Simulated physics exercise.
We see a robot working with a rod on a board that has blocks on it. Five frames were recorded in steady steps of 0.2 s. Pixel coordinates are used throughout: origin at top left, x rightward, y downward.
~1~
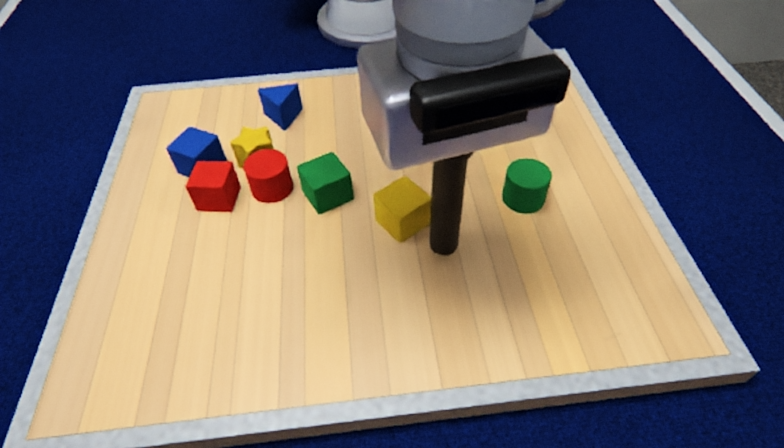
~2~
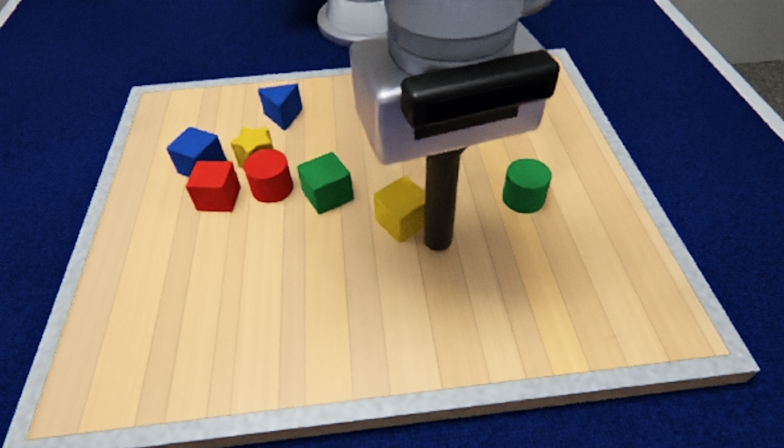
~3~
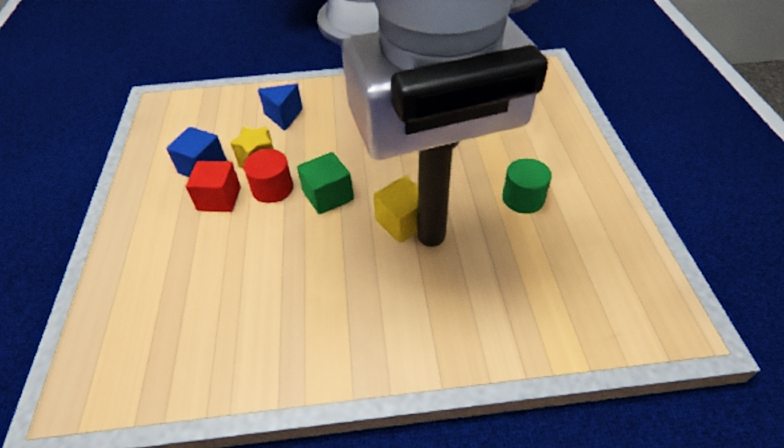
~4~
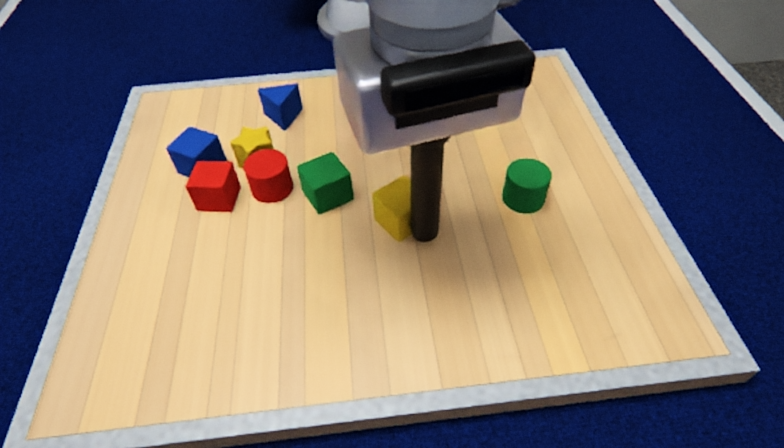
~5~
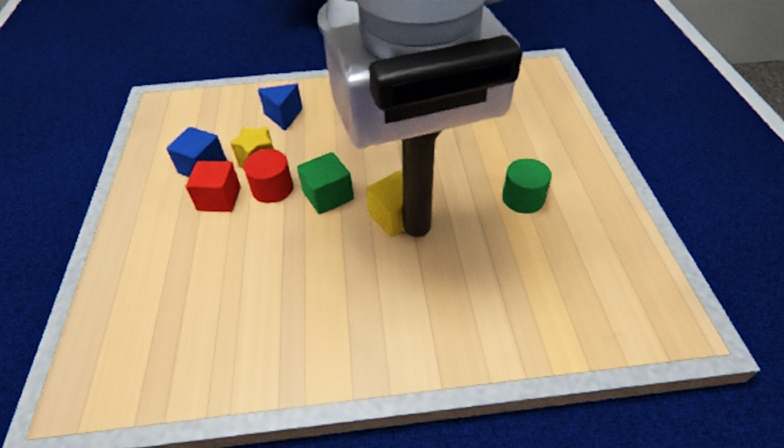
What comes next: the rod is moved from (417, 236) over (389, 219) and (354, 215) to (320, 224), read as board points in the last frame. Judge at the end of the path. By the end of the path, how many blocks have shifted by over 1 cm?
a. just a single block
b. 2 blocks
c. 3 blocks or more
Option a.
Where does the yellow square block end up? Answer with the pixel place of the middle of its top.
Its top face will be centred at roughly (368, 163).
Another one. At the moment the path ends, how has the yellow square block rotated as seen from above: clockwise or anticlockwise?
Overhead view: Clockwise.
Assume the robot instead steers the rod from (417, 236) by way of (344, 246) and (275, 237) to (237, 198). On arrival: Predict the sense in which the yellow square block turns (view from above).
Answer: With the clock.
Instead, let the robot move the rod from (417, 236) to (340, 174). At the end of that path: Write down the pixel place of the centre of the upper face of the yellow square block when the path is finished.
At pixel (344, 128).
On the path given first. One third of the way, rod (388, 211); yellow square block (372, 171), turned 15° clockwise.
Two thirds of the way, rod (353, 207); yellow square block (368, 163), turned 30° clockwise.
At the end, rod (318, 216); green square block still; yellow square block (368, 163), turned 30° clockwise.
